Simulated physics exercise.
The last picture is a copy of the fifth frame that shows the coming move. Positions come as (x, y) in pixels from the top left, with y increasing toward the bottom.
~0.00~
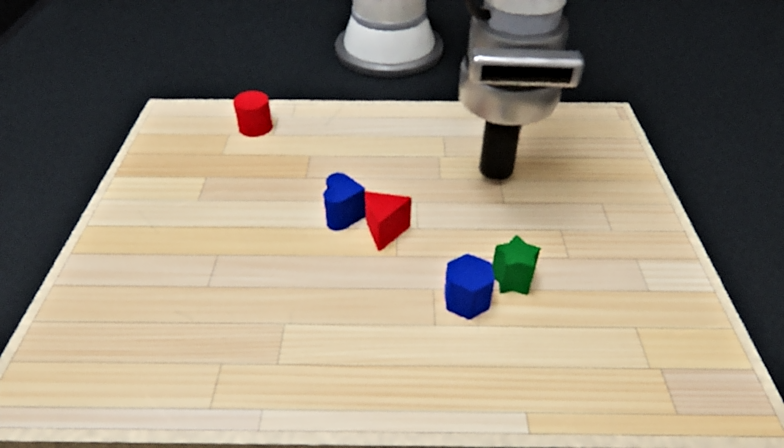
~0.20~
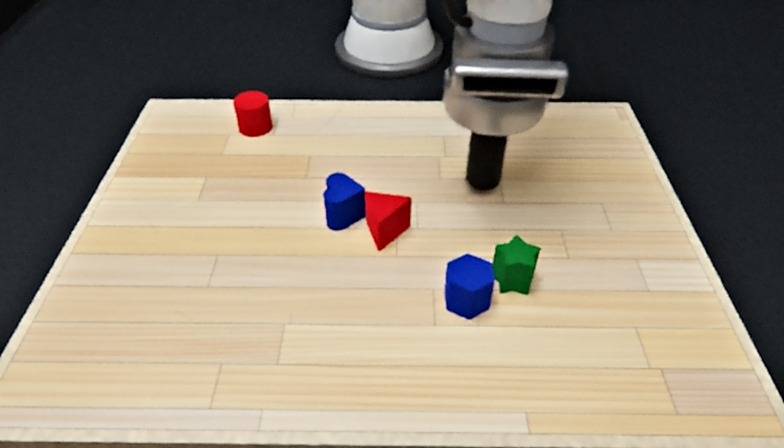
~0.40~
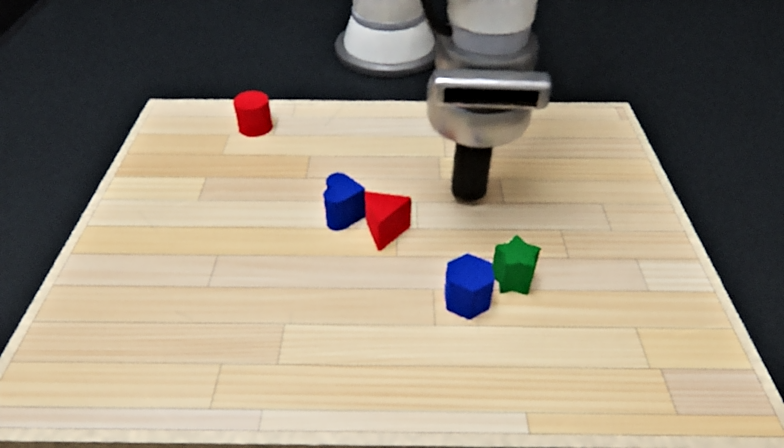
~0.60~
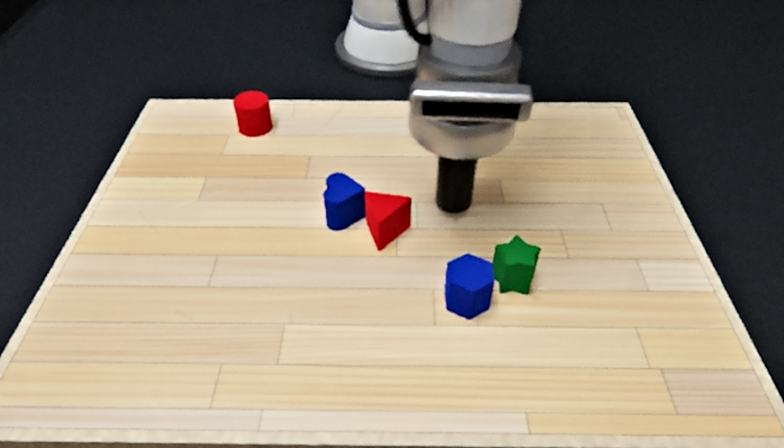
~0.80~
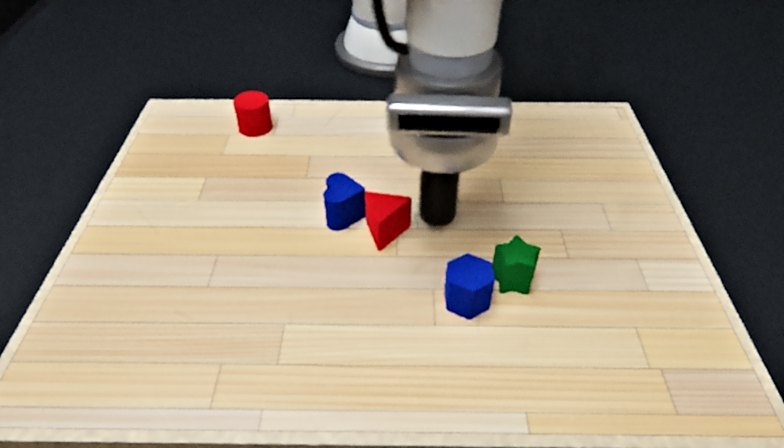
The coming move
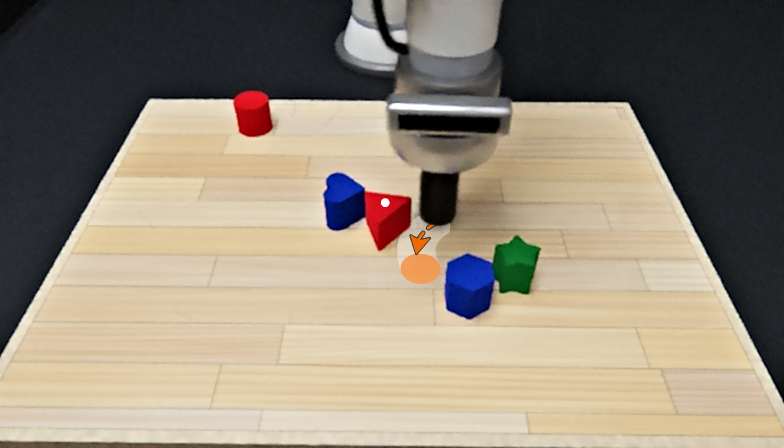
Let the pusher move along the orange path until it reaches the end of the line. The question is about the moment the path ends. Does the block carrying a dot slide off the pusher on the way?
Yes, that is what happens.
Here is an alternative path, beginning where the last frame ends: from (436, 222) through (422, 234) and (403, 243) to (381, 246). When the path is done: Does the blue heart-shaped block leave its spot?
Final answer: Yes.
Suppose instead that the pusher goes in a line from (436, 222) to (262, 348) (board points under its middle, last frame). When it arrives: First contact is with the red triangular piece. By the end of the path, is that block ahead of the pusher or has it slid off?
When the path ends, it will lie beside or behind the pusher.
The line goes from (436, 222) by way of (422, 234) and (416, 251) to (421, 268); the dot is on the red triangular piece.
On the path given first. Halfway along, pusher at (418, 234); red triangular piece at (371, 207), turned 25° clockwise.
At the end, pusher at (421, 260); red triangular piece at (371, 207), turned 25° clockwise; blue six-sided block unmoved.
